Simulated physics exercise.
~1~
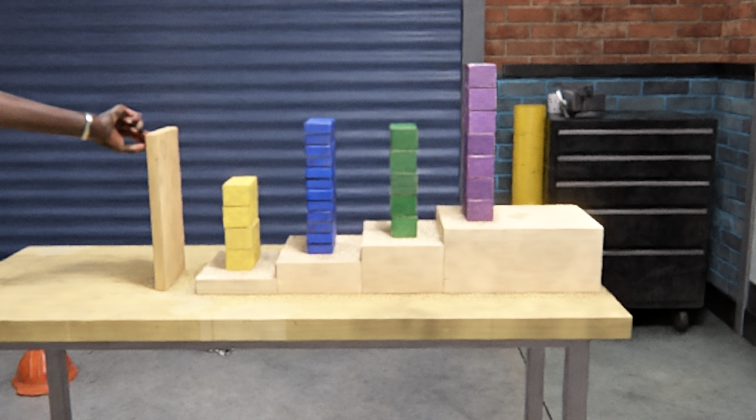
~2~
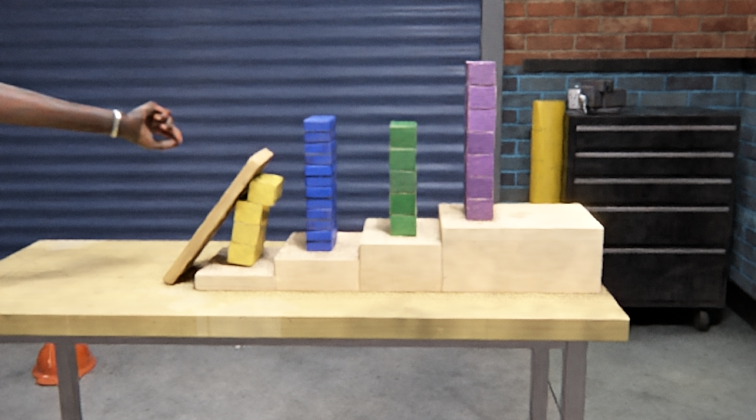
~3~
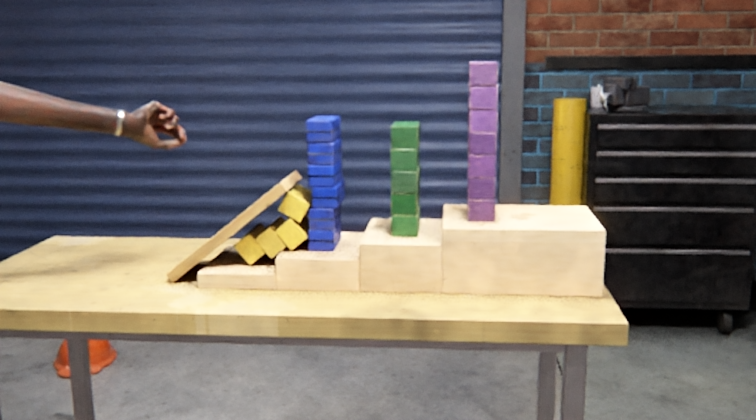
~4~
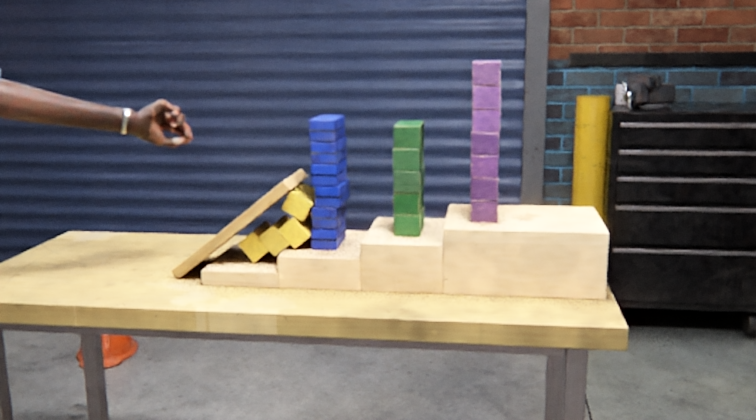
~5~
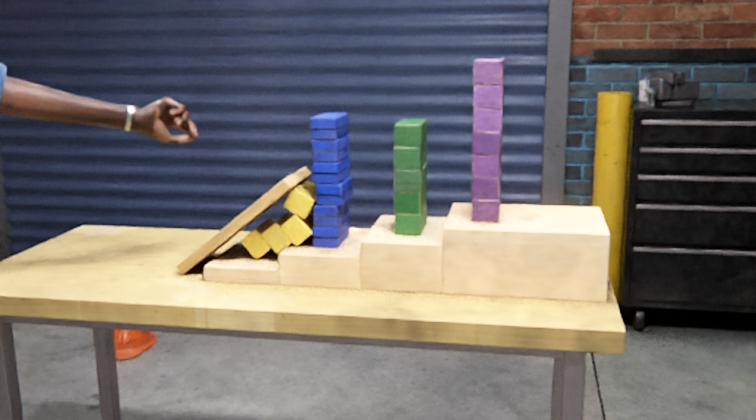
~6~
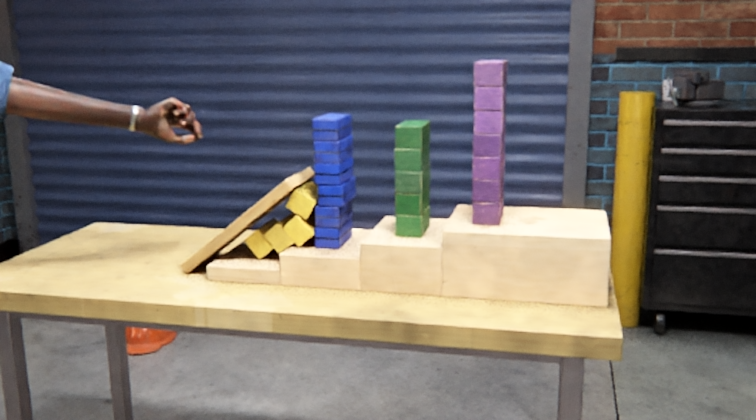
In a workshop with a blue shutter and a brick wall, a slowly drifting camera looks from the front at a wooden table. A hand at the left steadies an upright board beside four block towers, yellow, blue, green and purple from left to right, standing on rising pale steps. The board tips to the right and leans into the yellow tower as the hand hangs back. The yellow blocks tilt and slump toward the blue tower. The board comes to rest slanting over the tumbled yellow blocks, while the blue, green and purple towers remain standing.
